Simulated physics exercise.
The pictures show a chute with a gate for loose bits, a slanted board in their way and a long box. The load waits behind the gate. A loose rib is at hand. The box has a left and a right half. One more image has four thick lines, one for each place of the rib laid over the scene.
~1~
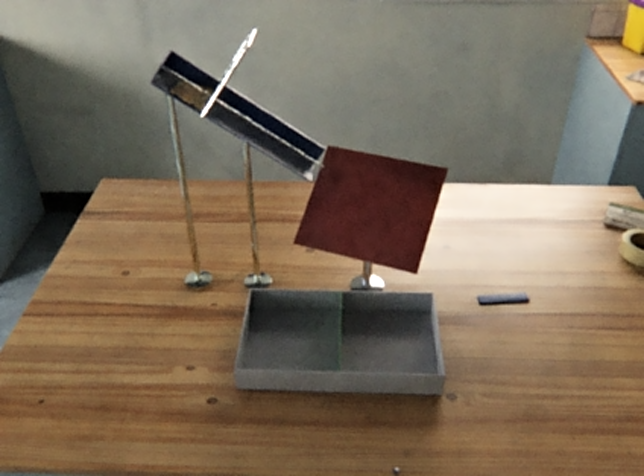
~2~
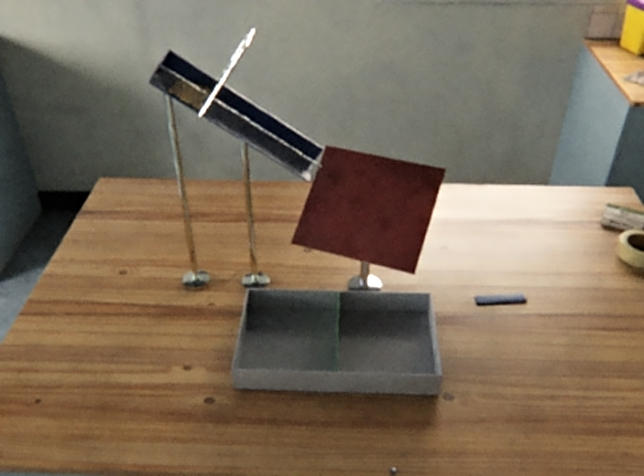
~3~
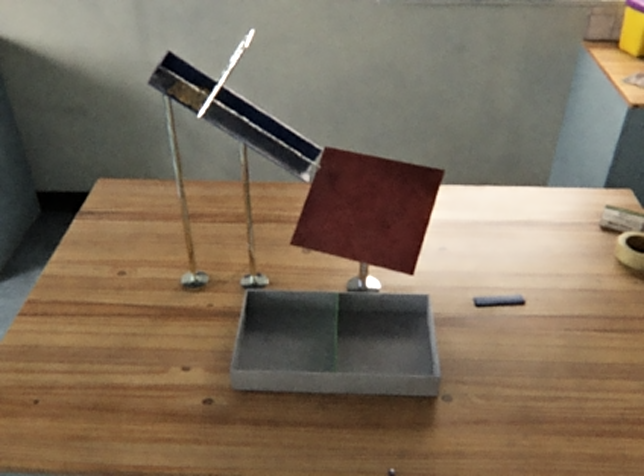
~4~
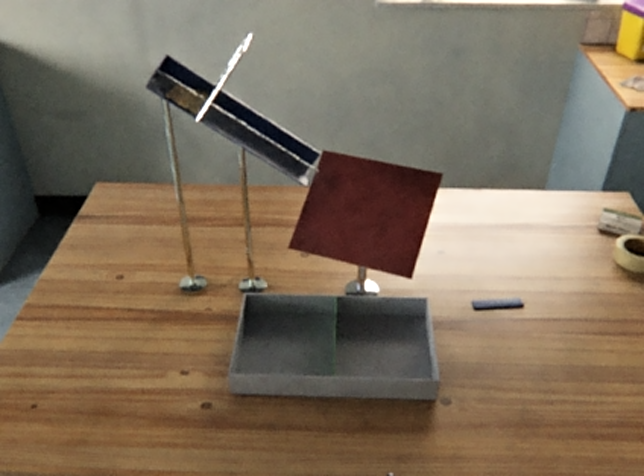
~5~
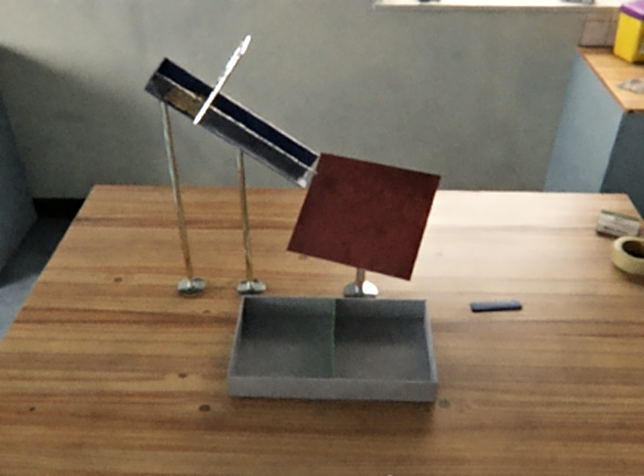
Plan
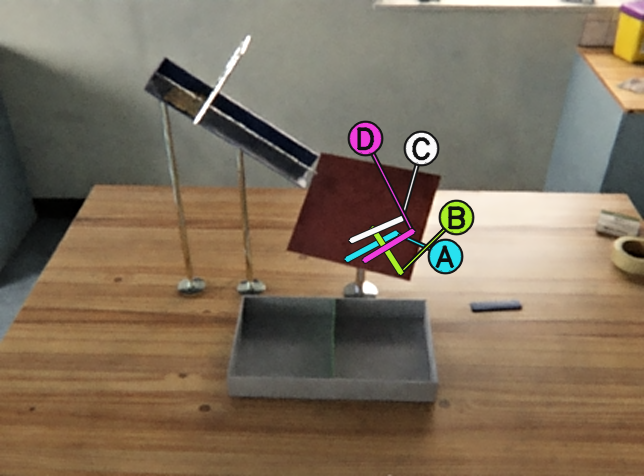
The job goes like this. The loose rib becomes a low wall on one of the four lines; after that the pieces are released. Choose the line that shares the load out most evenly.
It is D.
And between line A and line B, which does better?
Here it is line B.
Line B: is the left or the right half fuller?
Right.
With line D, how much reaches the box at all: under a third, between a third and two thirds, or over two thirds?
Line D gives over two thirds.
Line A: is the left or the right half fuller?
The left half.
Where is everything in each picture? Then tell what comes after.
Load behind the gate at (196, 98), dried chickpeas; lip of the chute at (313, 173), sloping gently, in the first frame.
Middle of the board at (368, 206), tilted fairly steeply; middle of its low edge at (351, 258); of its high edge at (384, 156), in the second frame.
Front corners of the box at (231, 370) and (440, 377); front end of its middle wall at (335, 373); gate still shut at (218, 85), in the third frame.
Middle of the load at (191, 103); lip at (308, 178), in the fourth frame.
Middle of the load at (190, 105); lip at (306, 180), in the fifth frame.
On the marked copy, line A from (395, 233) to (347, 259); line B from (372, 228) to (400, 272); line C from (401, 218) to (351, 240); line D from (412, 231) to (365, 260).
For line A, of what is caught, nearly all in the left half, a small part in the right.
For line B, of what is caught, about a quarter in the left half, most in the right.
For line C, of what is caught, most in the left half, a small part in the right.
For line D, of what is caught, about a third in the left half, about two thirds in the right.
